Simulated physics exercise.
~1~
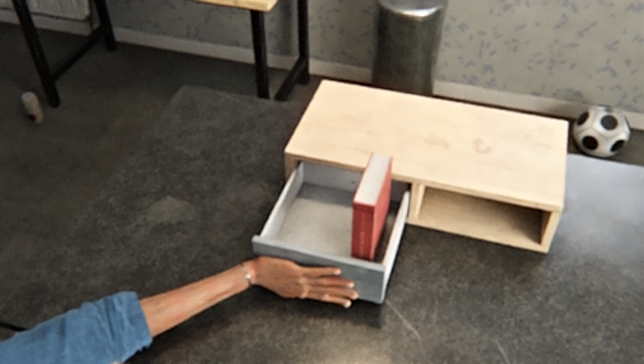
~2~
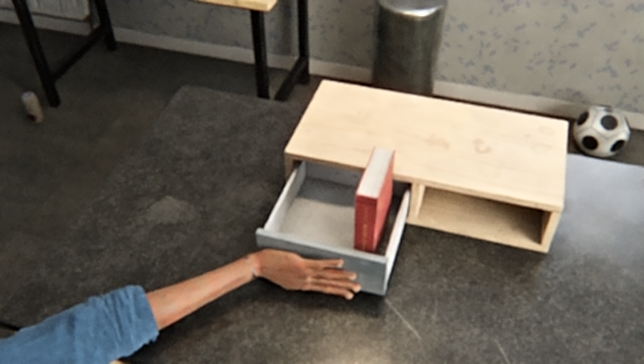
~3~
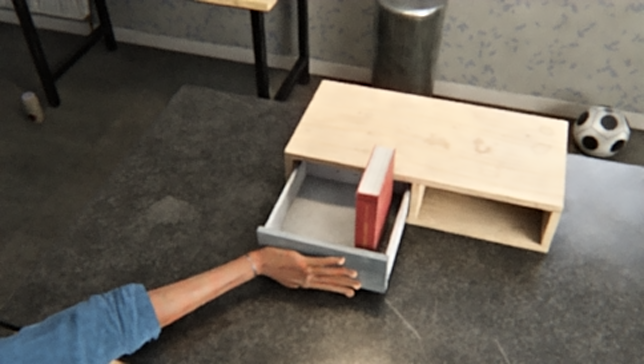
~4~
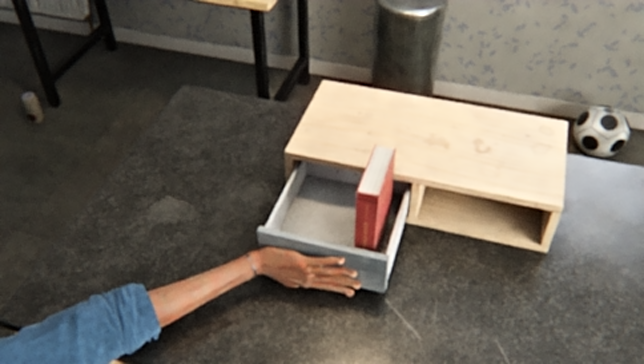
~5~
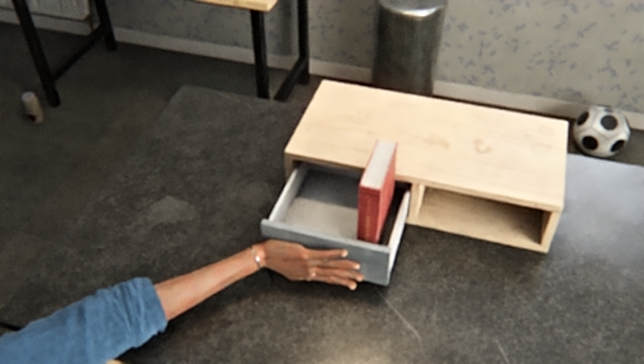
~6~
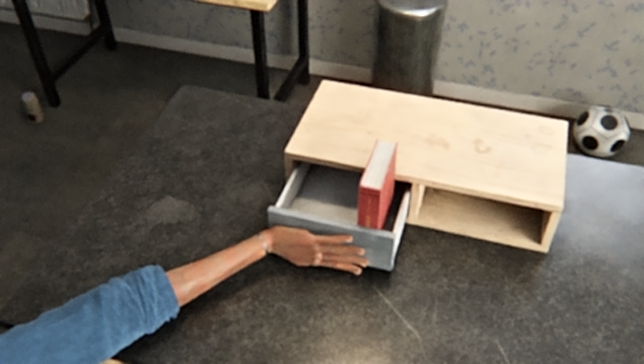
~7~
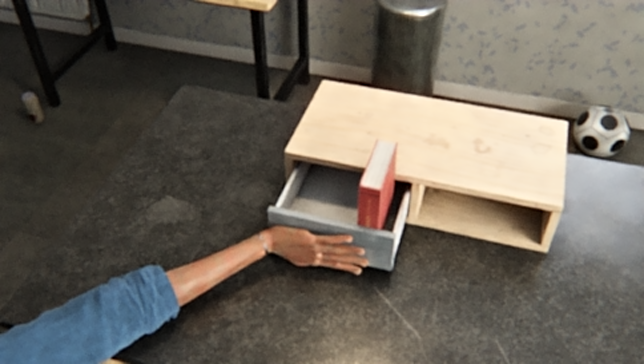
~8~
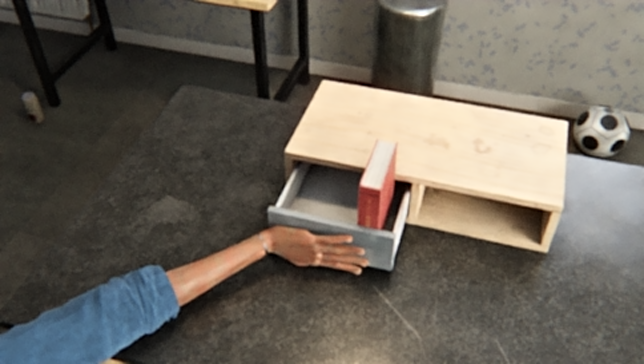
A hand pushes a gray drawer holding an upright red book partway in, leaving it ajar.
